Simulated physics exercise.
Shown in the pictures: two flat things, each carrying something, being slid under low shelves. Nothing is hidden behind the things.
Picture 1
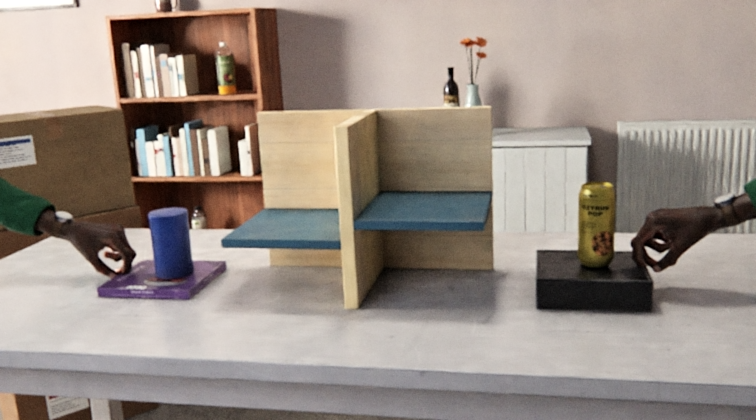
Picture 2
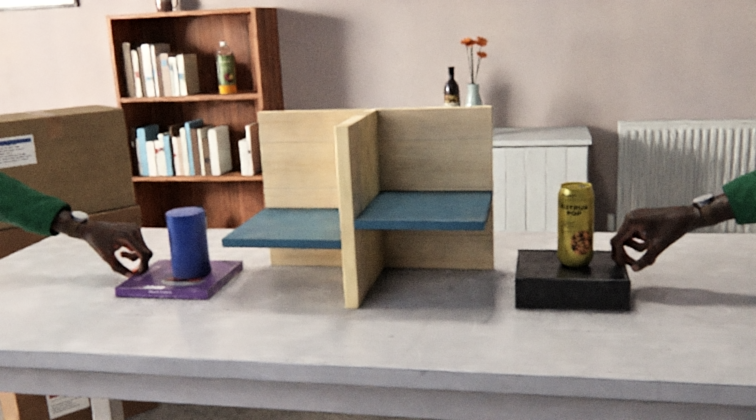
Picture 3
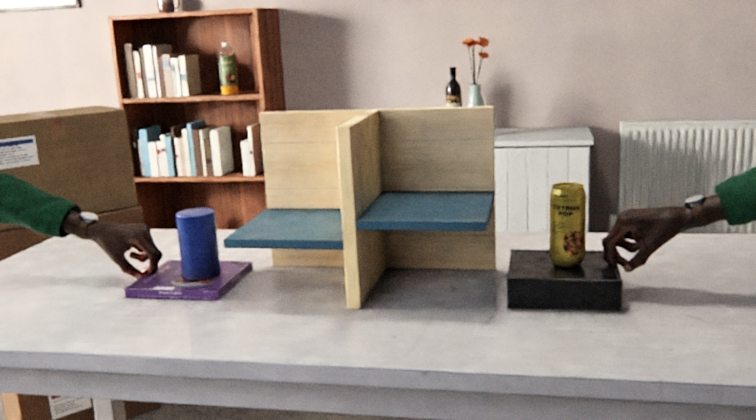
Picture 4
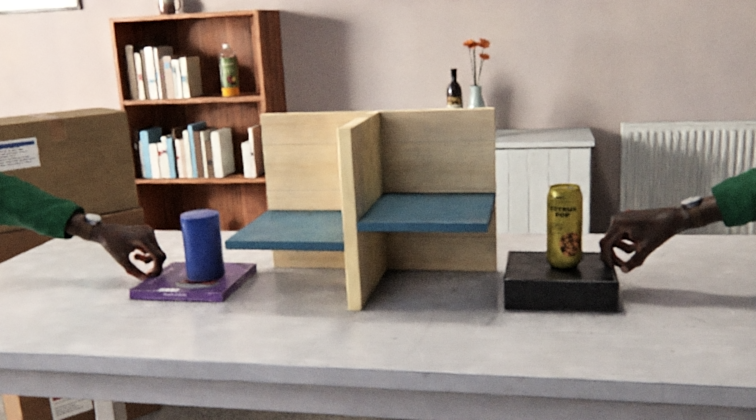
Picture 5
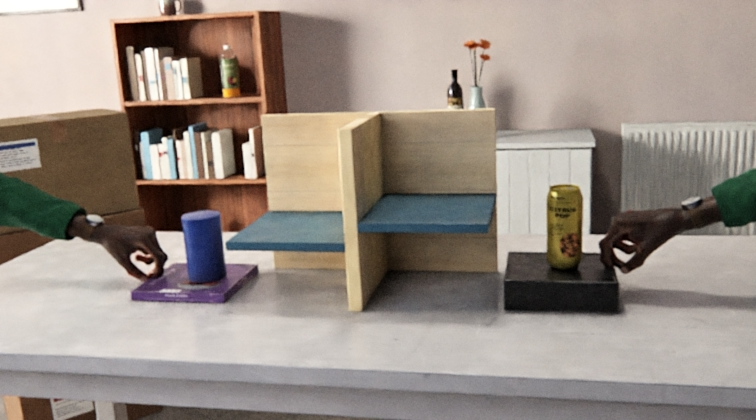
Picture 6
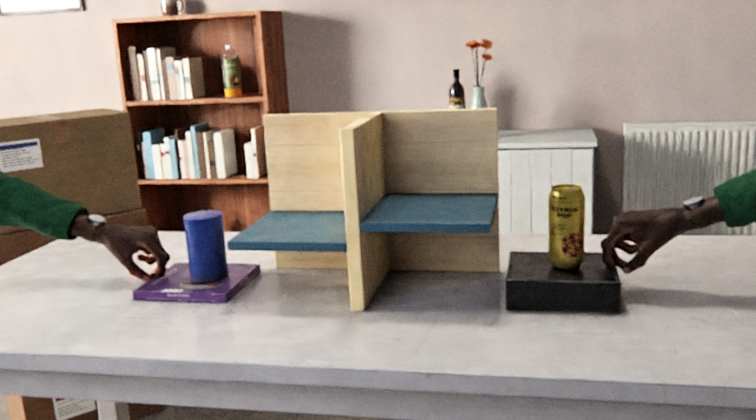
A purple packet carrying a blue candle and a black tray carrying a yellow can were slid a short way inward by two hands toward low blue shelves, then barely moved at all.
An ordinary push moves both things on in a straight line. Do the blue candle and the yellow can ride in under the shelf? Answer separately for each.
As it turns out, the blue candle gets scraped off its spot and the yellow can gets scraped off its spot.
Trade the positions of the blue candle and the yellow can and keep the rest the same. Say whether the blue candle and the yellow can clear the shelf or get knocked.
Blue candle: Hits the shelf; yellow can: Hits the shelf.
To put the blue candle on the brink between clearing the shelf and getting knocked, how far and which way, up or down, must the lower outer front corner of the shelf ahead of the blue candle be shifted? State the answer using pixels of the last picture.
20 pixels, up.
Then, 1.08 s after the last picture, blue candle tipped 32° from how it was near (235, 242); yellow can riding along near (517, 227).
Then, 1.48 s after the last picture, blue candle on its side near (226, 259); yellow can tipped 23° from how it was near (511, 223).
Then, 1.80 s after the last picture, blue candle on its side near (250, 260); yellow can on its side near (528, 240).
At rest, the blue candle is knocked back, near (257, 260); the yellow can is knocked back, near (532, 263).
